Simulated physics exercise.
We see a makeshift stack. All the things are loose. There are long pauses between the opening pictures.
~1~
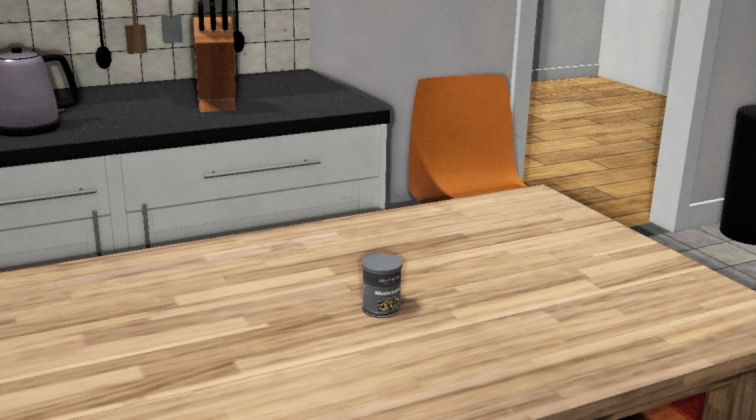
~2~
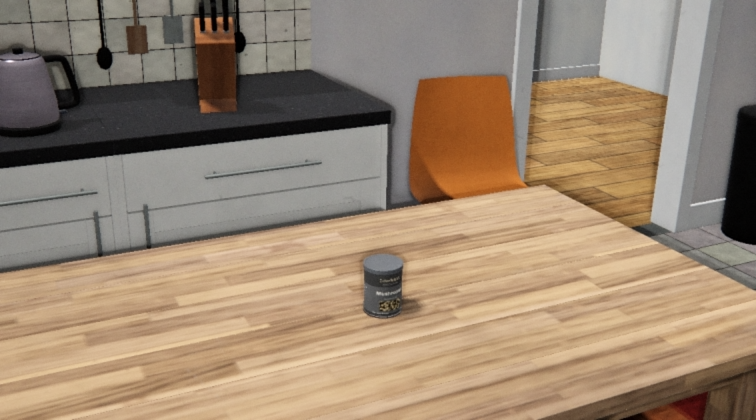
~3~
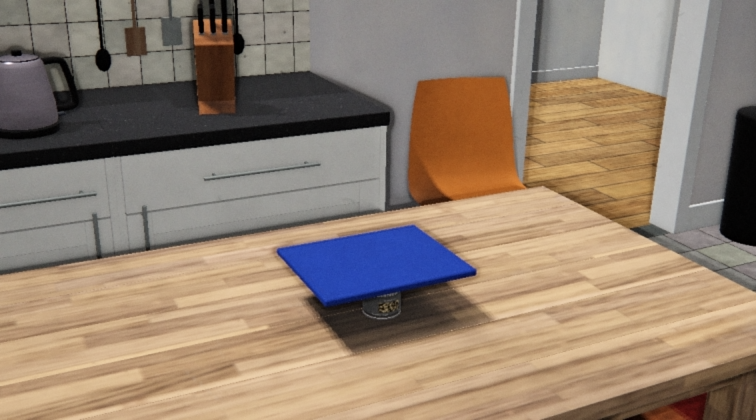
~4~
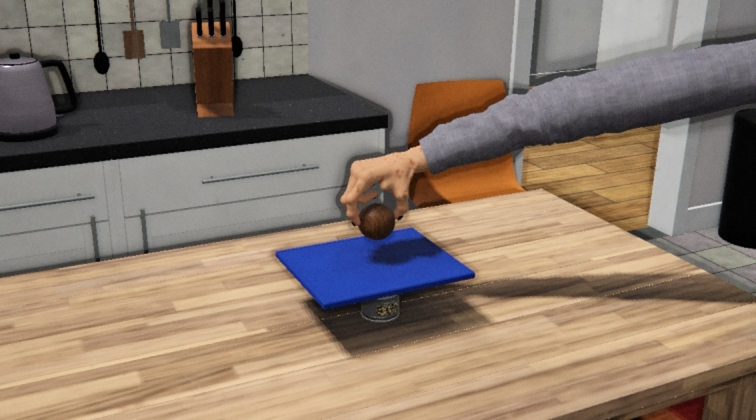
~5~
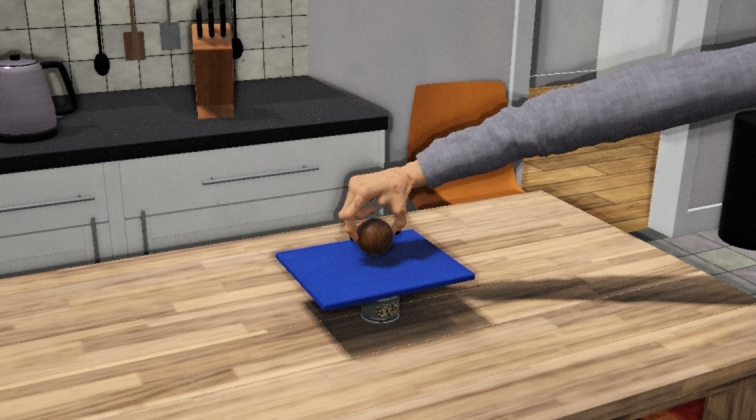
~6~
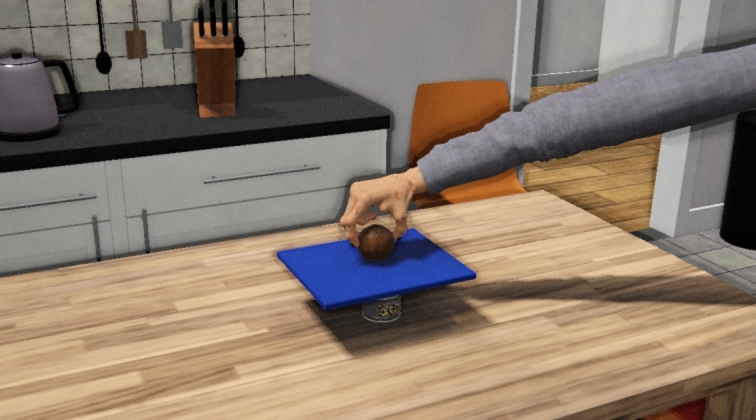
To begin with, a small grey can stands alone on a wooden table in a kitchen, and then a flat blue lid lies across its top. A hand reaches in from the right holding a round brown onion, lowers it a short way onto the lid, and keeps hold of it.
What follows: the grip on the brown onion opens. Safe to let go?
In the end the stack holds.
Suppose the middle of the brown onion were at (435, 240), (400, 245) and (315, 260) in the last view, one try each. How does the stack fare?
In the first case it stays up; in the second case it stays up; in the third case it gives way.
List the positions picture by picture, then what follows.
In the first frame, the last thing is not in view yet.
In the second frame, the last thing is not in view yet.
In the third frame, the last thing is not in view yet; blue lid (374, 262).
In the fourth frame, on its way; brown onion (377, 221); blue lid (373, 264).
In the fifth frame, on its way; brown onion (374, 236); blue lid (373, 266).
In the sixth frame, set down, still held; brown onion (376, 242); blue lid (374, 265).
Then, 0.20 s past the last view, nothing moves.
Then, 0.60 s past the last view, brown onion resting near (376, 243).
Finally, all 3 still in place. Final places as the last picture's camera would see them, brown onion near (376, 243). The stack stays up.
